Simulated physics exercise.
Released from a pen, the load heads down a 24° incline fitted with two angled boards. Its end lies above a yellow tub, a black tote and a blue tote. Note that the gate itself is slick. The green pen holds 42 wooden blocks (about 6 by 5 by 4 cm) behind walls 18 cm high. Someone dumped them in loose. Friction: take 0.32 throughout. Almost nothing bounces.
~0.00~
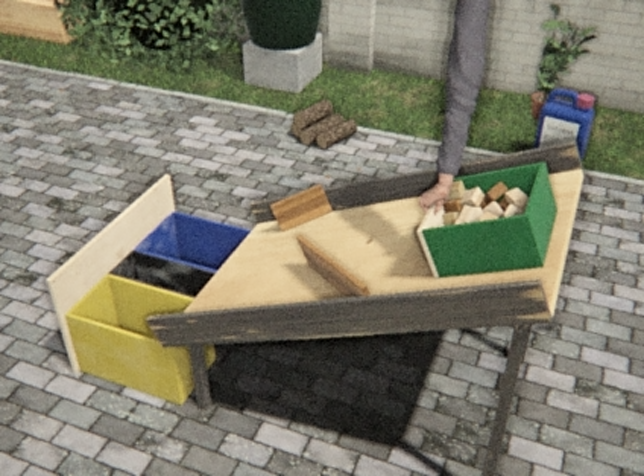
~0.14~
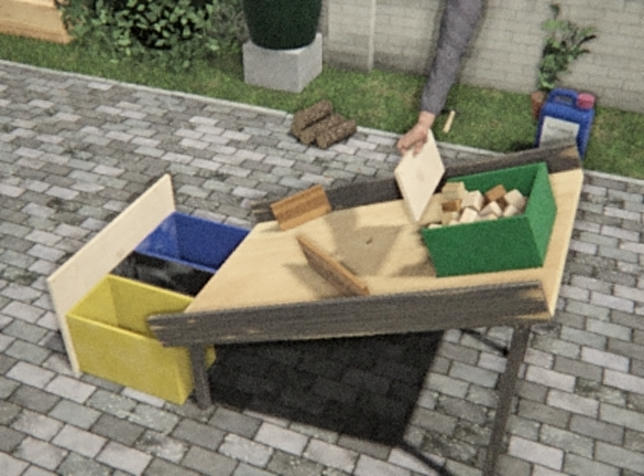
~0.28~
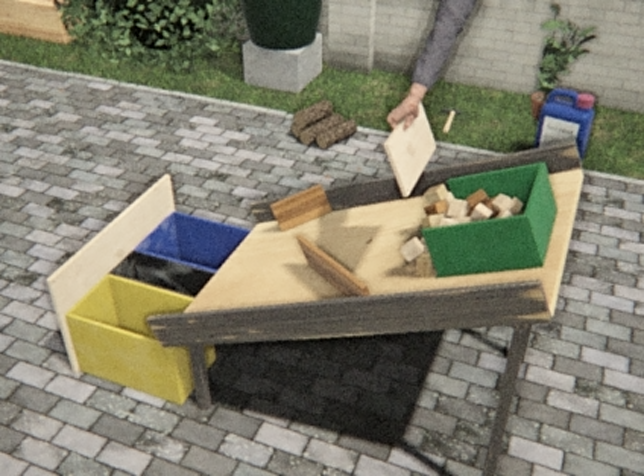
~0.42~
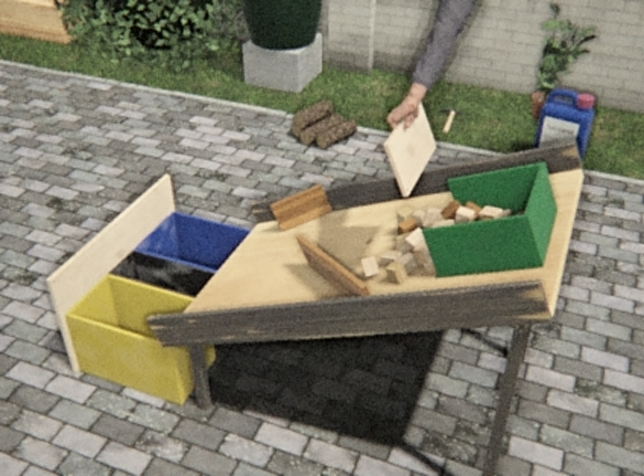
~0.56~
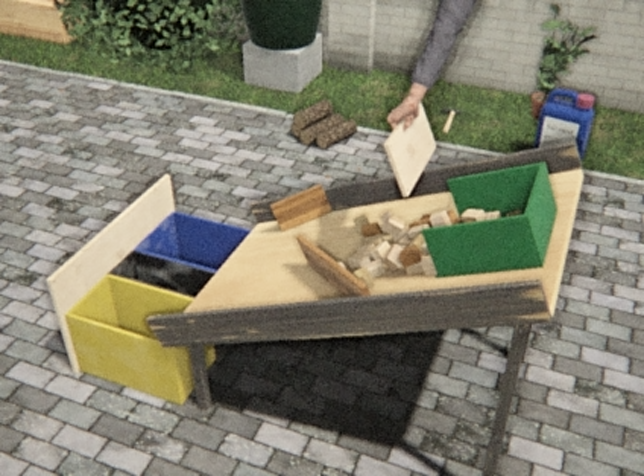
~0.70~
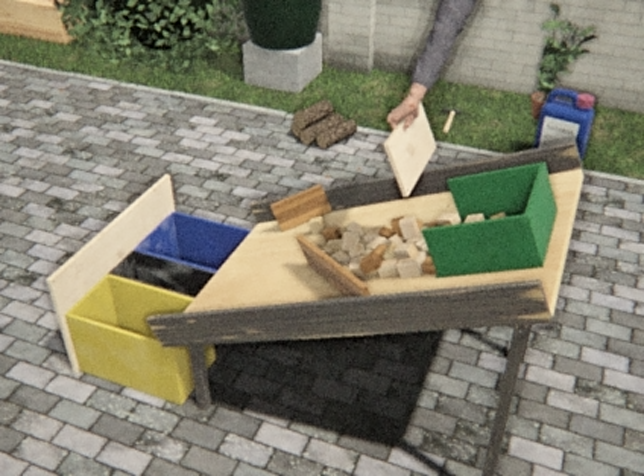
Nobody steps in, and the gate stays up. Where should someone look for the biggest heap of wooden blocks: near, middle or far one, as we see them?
I reckon the far one, the blue tote, ends up with the most.
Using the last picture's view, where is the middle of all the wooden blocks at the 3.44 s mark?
Look around pixel (186, 300).
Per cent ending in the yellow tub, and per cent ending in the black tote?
I'd put it at about 0 percent, then about 20 percent.
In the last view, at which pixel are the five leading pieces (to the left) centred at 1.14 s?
Their centre is around (225, 253).
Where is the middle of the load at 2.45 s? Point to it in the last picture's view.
Roughly at pixel (188, 297).
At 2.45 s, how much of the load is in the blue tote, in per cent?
Some 60 per cent by then.
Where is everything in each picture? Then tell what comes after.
In the first picture (each is followed by its nearest rim corner in this view), green pen, (524, 216); yellow tub, (170, 346); none out.
Green pen, (524, 216), in the second picture.
Green pen, (524, 216); 11 out, the lowest block at (420, 256), in the third picture.
Green pen, (524, 216); 17 out, the lowest block at (370, 266), in the fourth picture.
Green pen, (524, 216); 28 out, the lowest block at (363, 224), in the fifth picture.
Green pen, (524, 216); yellow tub, (170, 346); 35 out, the lowest block at (318, 226), in the sixth picture.
After 1.14 s, 3 in the blue tote and 39 on the slope.
After 1.69 s, 1 in the black tote, 11 in the blue tote, 28 on the slope and 2 in the air.
After 2.45 s, 6 in the black tote, 26 in the blue tote and 10 on the slope.
Final count (at 3.44 s), 8 in the black tote, 27 in the blue tote and 7 on the slope.
